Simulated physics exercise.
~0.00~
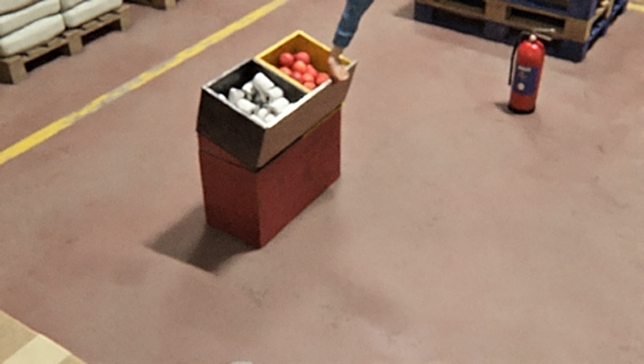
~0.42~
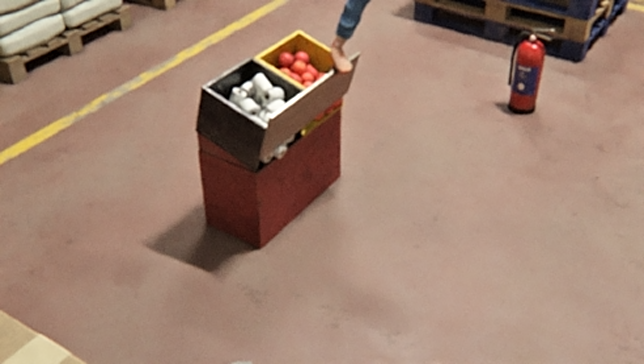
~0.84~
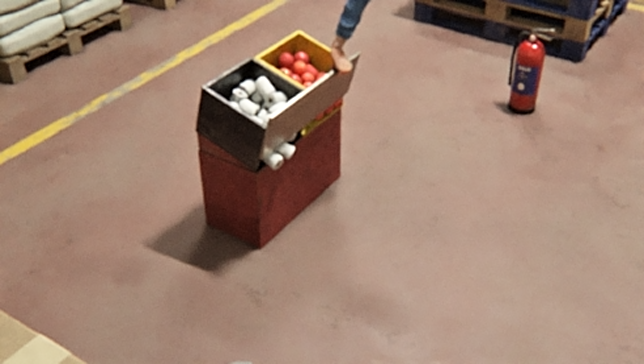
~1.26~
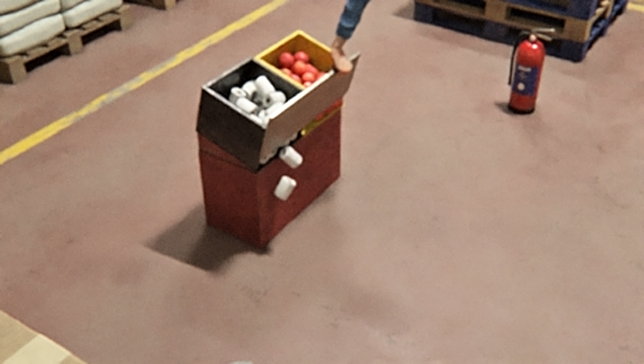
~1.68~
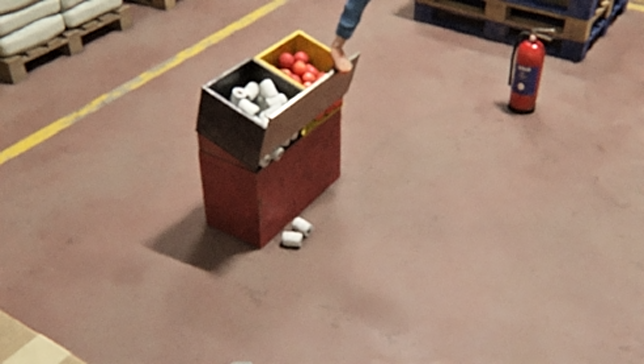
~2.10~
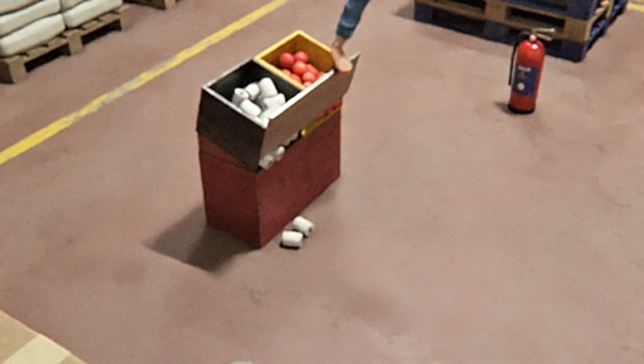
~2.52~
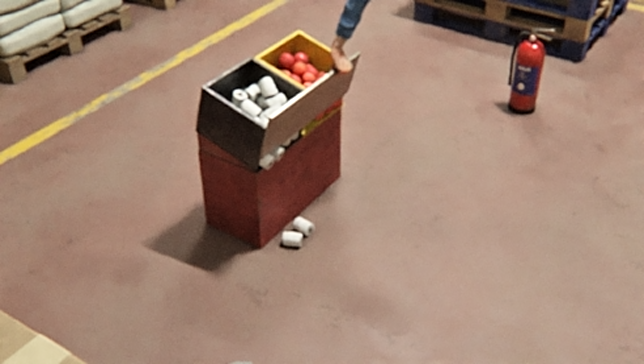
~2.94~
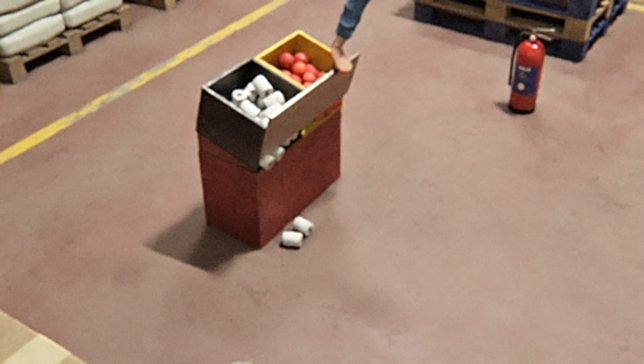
Two white paper rolls slipping from a black hopper and dropping to the floor, while red tomatoes stay in the yellow hopper.
